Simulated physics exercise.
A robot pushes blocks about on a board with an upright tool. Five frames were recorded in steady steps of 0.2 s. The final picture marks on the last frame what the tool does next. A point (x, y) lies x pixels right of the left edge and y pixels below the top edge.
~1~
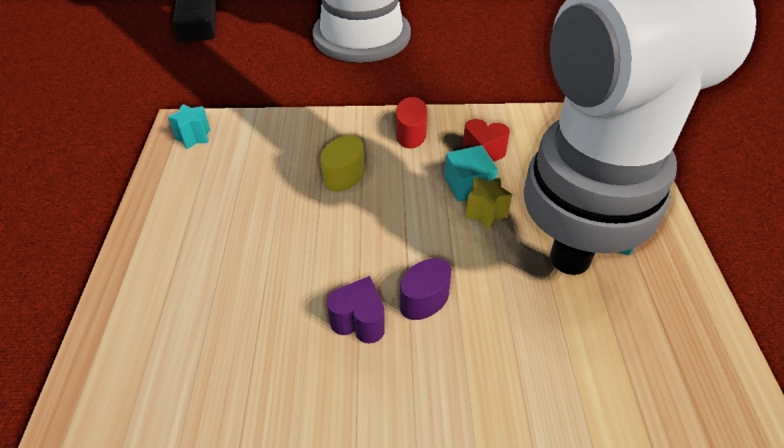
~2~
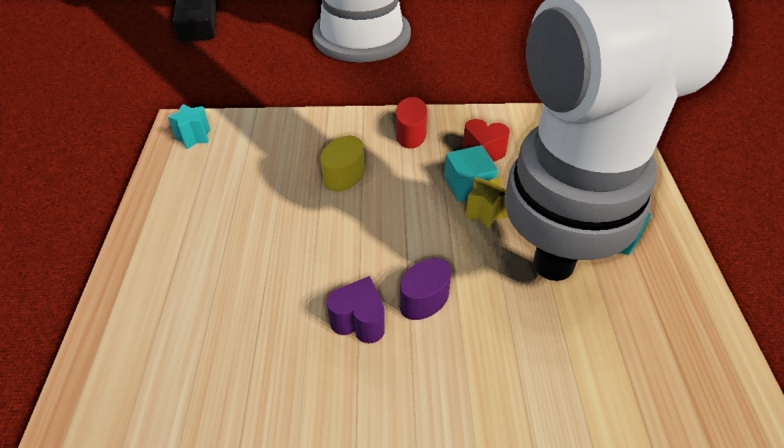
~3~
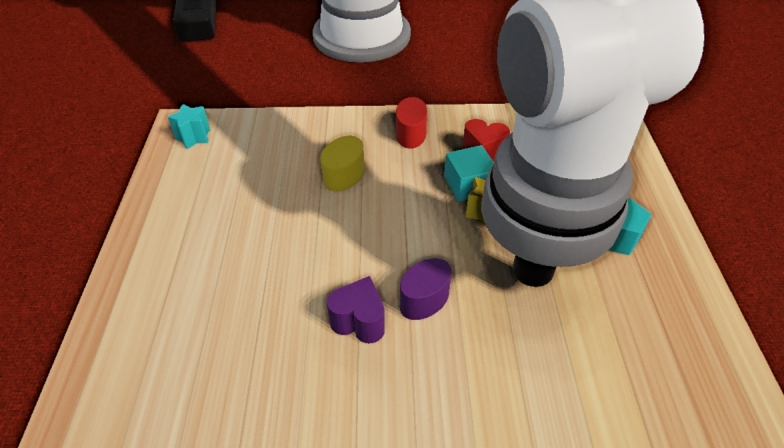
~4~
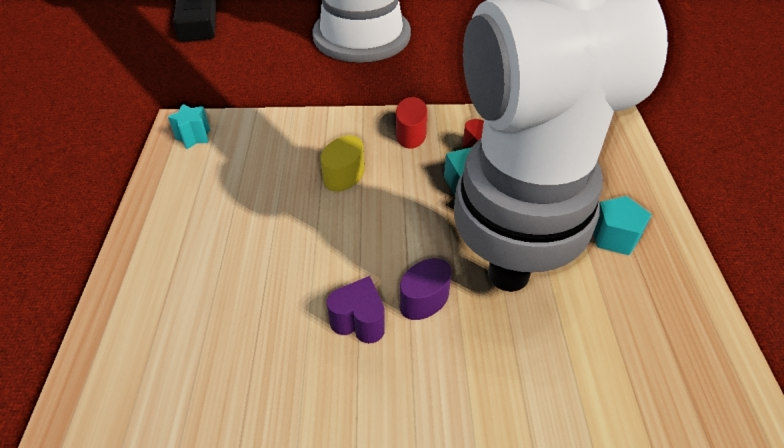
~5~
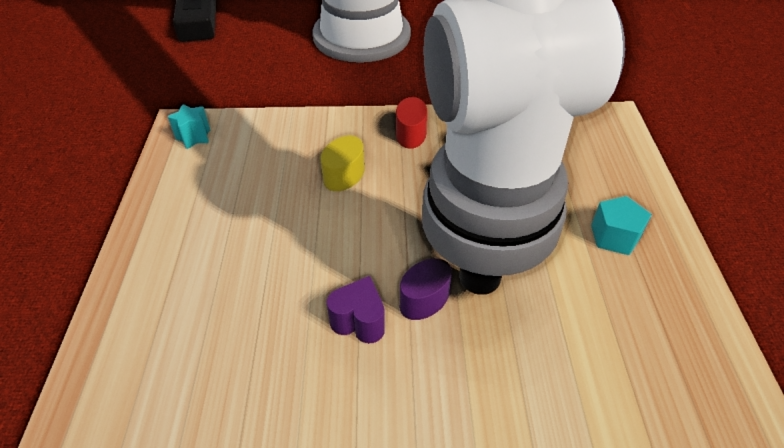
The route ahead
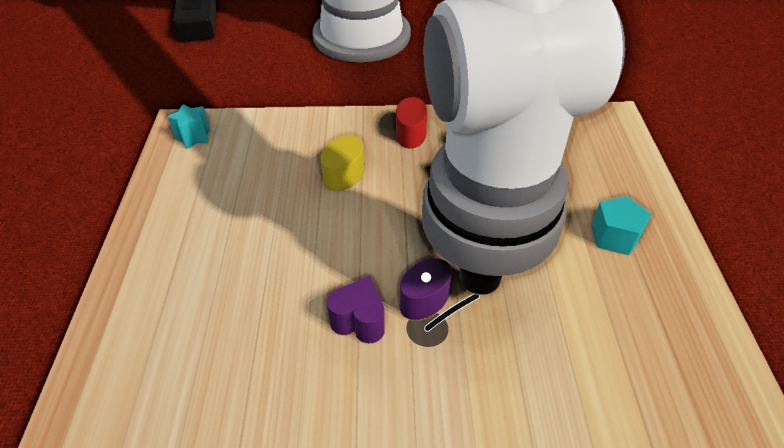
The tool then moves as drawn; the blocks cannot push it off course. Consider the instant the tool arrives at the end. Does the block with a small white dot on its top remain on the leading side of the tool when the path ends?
I'd say no.
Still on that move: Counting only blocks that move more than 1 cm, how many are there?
The answer is a single block.
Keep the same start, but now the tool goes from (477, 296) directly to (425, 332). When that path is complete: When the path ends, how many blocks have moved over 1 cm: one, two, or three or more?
It's going to be one.
The line goes from (477, 296) over (452, 311) to (427, 328); the dot is on the purple elliptical block.
The first path, step by step. Halfway along, tool (453, 295); purple elliptical block (409, 281).
At the end, tool (429, 313); purple heart block (353, 300); purple elliptical block (401, 280).
